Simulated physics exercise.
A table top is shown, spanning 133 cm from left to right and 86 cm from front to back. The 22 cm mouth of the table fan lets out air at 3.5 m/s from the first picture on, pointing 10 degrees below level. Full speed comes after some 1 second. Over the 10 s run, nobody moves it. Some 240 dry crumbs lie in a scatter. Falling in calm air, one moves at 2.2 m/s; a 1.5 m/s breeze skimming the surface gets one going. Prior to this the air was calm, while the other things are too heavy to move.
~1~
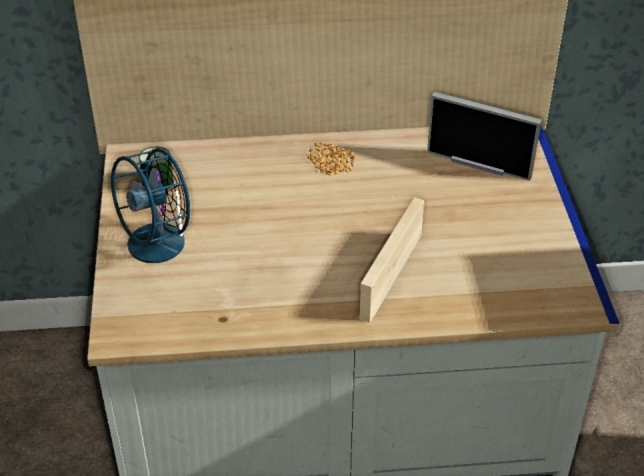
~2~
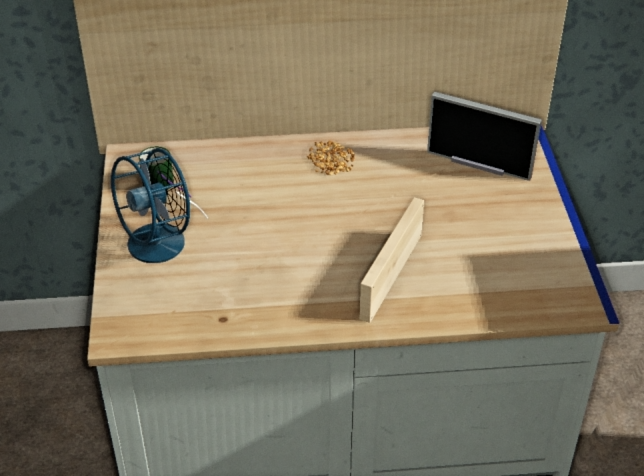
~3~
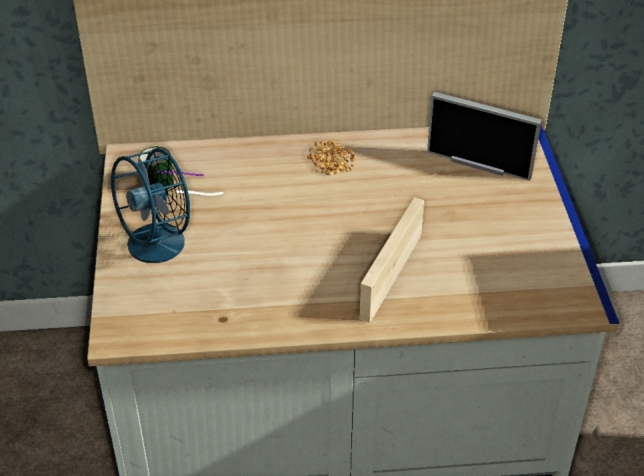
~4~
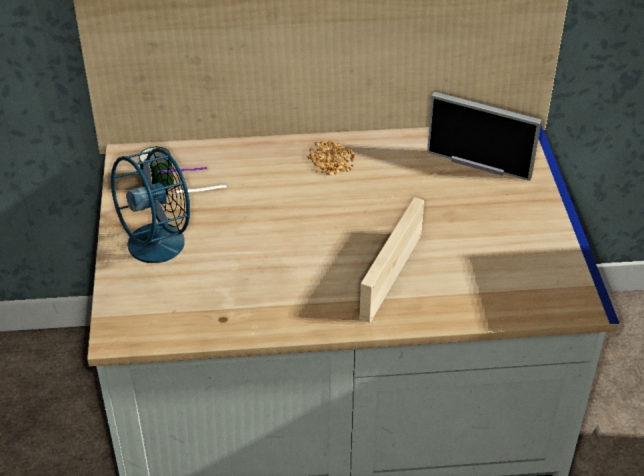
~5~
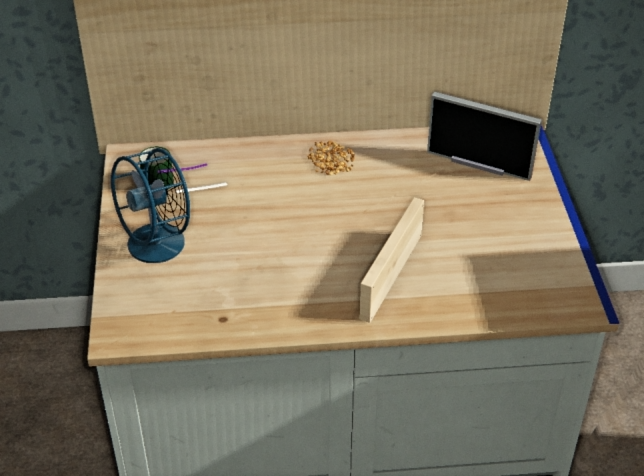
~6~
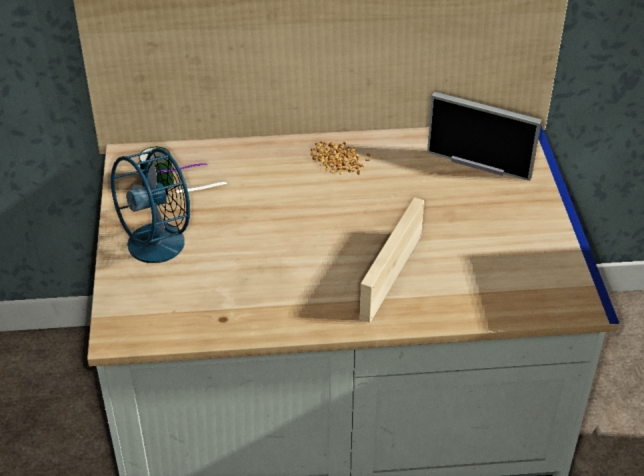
Ribbons on a blue table fan fluttering and streaming right, then dry crumbs shifting slightly rightward near a laptop and wooden board.
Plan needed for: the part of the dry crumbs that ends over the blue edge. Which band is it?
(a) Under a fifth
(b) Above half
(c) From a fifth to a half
b.
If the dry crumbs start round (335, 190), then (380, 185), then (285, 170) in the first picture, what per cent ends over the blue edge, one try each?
Roughly 80 %, then 90 %, then 90 %.
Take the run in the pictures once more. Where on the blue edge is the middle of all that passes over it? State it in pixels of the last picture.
Roughly at pixel (543, 131).
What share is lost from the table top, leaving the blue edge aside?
About 0 %.
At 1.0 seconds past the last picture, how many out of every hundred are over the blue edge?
100 % or thereabouts.
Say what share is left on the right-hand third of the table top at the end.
2 %.
Then, 1.0 s after the last picture the count stands so, 95 % are over the blue edge.
Then, 2.2 s after the last picture the count stands so, 96 % are over the blue edge.
Then, 4.6 s after the last picture the count stands so, 97 % are over the blue edge.
Then, 9.1 s after the last picture, at the end, 98 % are over the blue edge.
